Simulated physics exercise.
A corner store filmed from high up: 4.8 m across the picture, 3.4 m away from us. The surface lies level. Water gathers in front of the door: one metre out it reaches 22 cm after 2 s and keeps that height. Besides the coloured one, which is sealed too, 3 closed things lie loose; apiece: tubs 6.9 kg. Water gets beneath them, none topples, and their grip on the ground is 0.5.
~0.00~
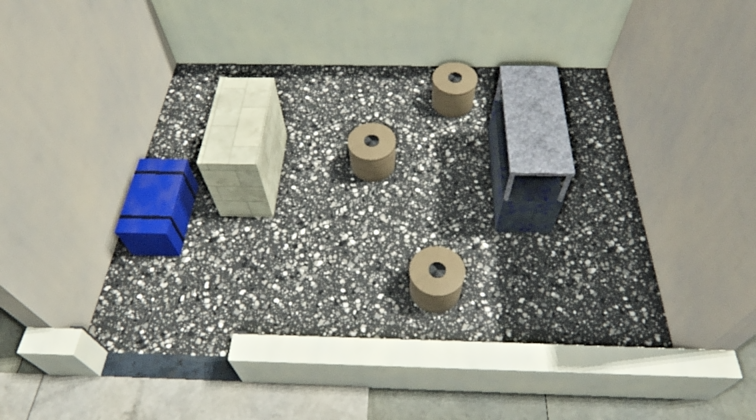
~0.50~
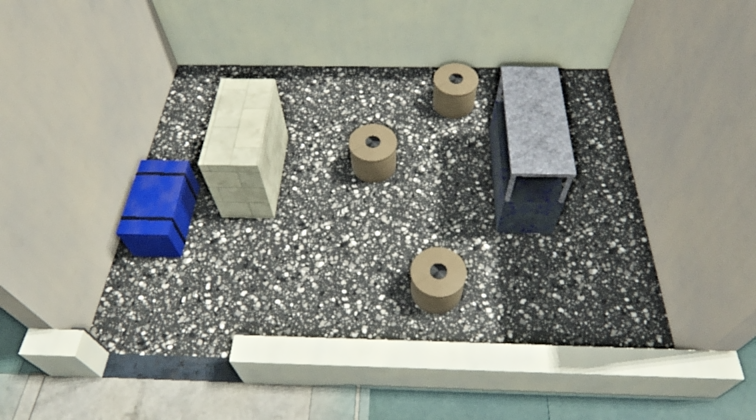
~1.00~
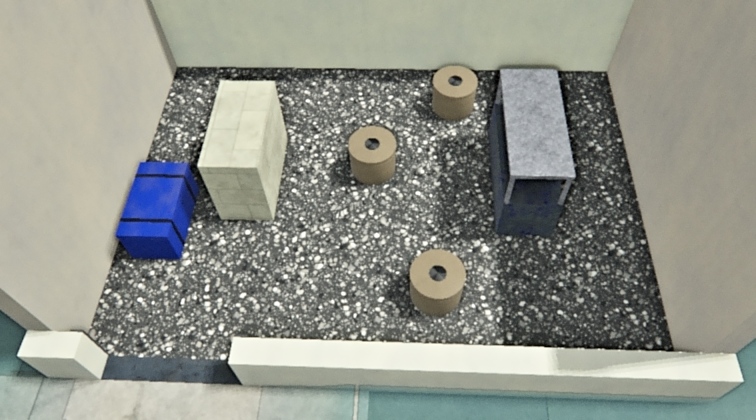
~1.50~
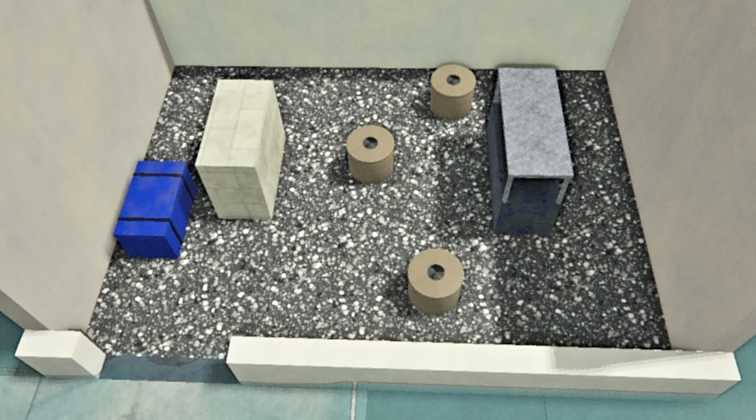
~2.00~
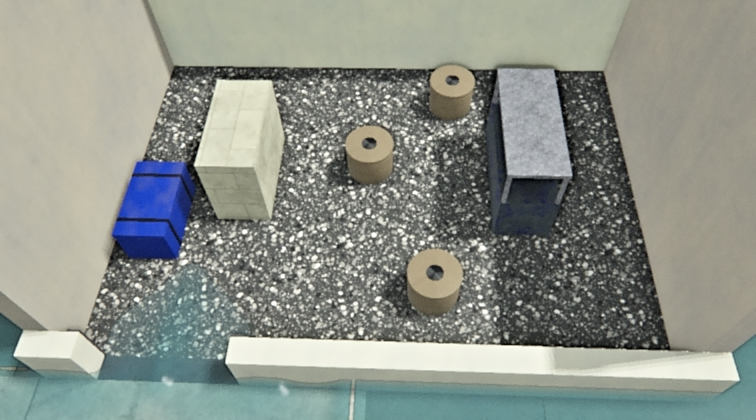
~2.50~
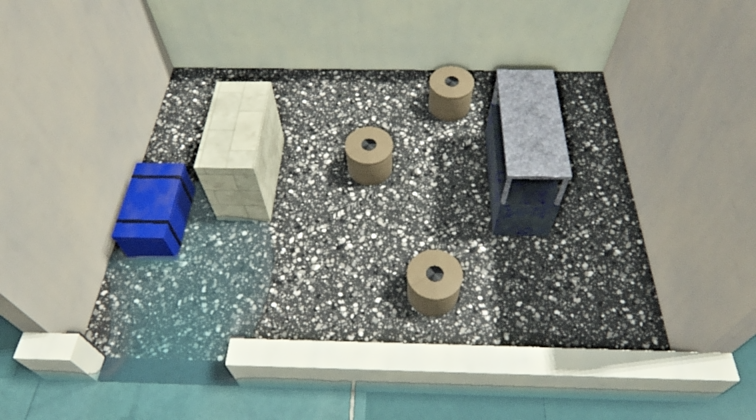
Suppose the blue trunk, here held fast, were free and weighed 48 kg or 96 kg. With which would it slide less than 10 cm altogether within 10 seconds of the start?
I expect that only the higher weight holds it.
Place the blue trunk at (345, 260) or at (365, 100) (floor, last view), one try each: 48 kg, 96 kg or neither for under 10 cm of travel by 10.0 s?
In that order: Either load holds; only the larger holds.
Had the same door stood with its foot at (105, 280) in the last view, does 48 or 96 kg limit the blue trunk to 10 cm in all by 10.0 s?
Then only the higher weight holds it.
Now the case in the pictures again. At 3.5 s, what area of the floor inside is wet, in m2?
Some 5.0 m2.
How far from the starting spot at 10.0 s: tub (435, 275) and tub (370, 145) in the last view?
In that order: 50 cm, 100 cm.
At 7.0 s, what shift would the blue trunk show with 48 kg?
Roughly 100 cm.
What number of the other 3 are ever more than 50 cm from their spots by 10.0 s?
I count 3.
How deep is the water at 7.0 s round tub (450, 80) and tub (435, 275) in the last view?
Roughly 10 and 3 cm.
After 3.5 s the blue trunk would be 11 cm from its start with 48 kg and 0 cm from its start with 96 kg; 11 cm of water round it then.
After 4.5 s the blue trunk would be 49 cm from its start with 48 kg and 0 cm from its start with 96 kg; 10 cm of water round it then.
After 7.0 s the blue trunk would be 110 cm from its start with 48 kg and 0 cm from its start with 96 kg; 10 cm of water round it then.
After 10.0 s the blue trunk would be 184 cm from its start with 48 kg and 0 cm from its start with 96 kg; 11 cm of water round it then.
